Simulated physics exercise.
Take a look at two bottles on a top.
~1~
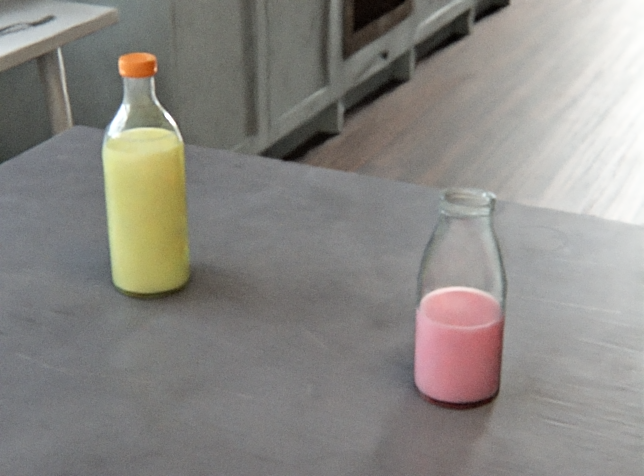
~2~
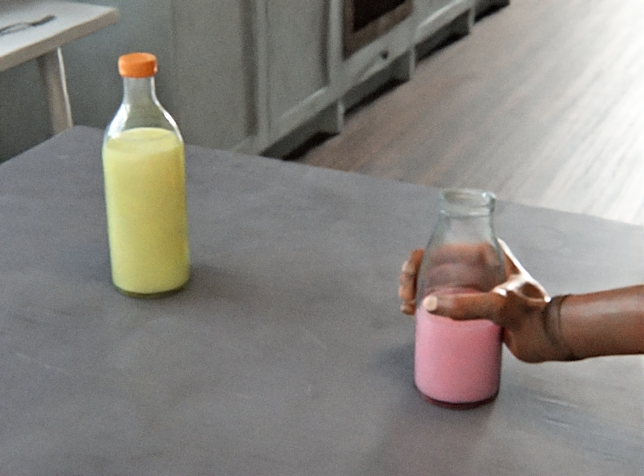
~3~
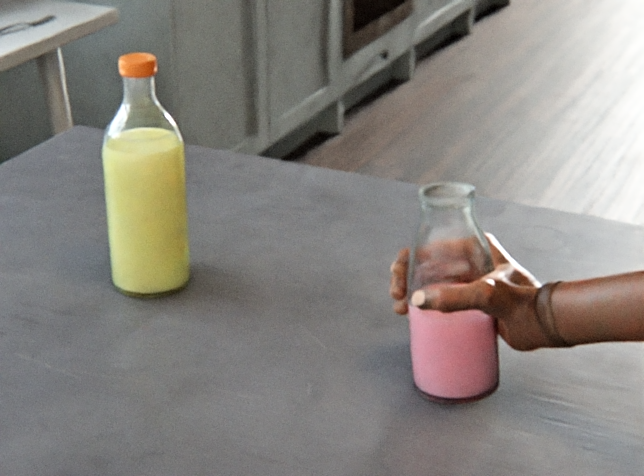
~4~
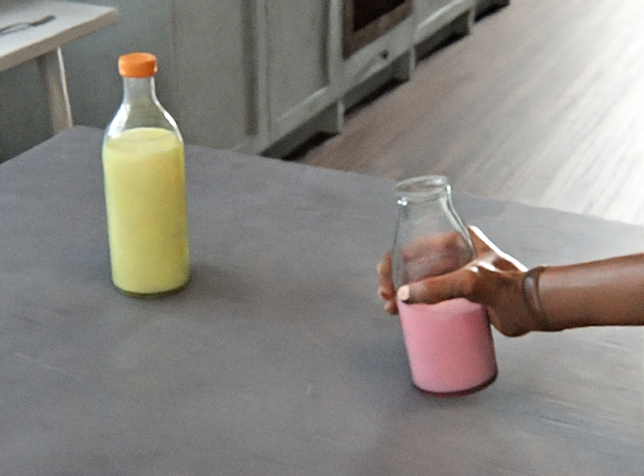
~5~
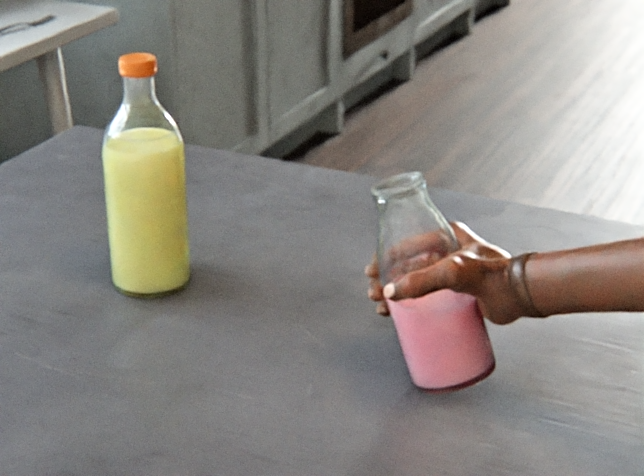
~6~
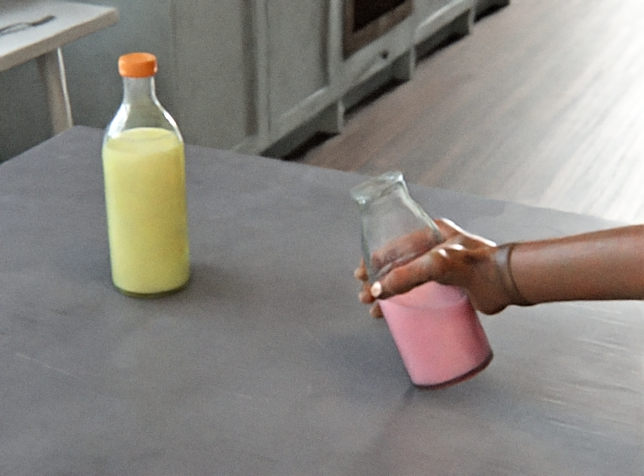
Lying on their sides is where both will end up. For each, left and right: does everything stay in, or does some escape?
Left - everything stays, right - some escapes.
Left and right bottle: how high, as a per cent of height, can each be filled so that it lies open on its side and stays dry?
About 24 and 14 per cent.
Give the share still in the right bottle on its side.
Roughly 35 %.
Soon after, the right bottle is nearly down; right bottle, nothing comes out.
Later, the right bottle lies flat; right bottle, it is running out of the neck.
In the end, both lie flat; right bottle, it is running out of the neck; left bottle, nothing comes out.
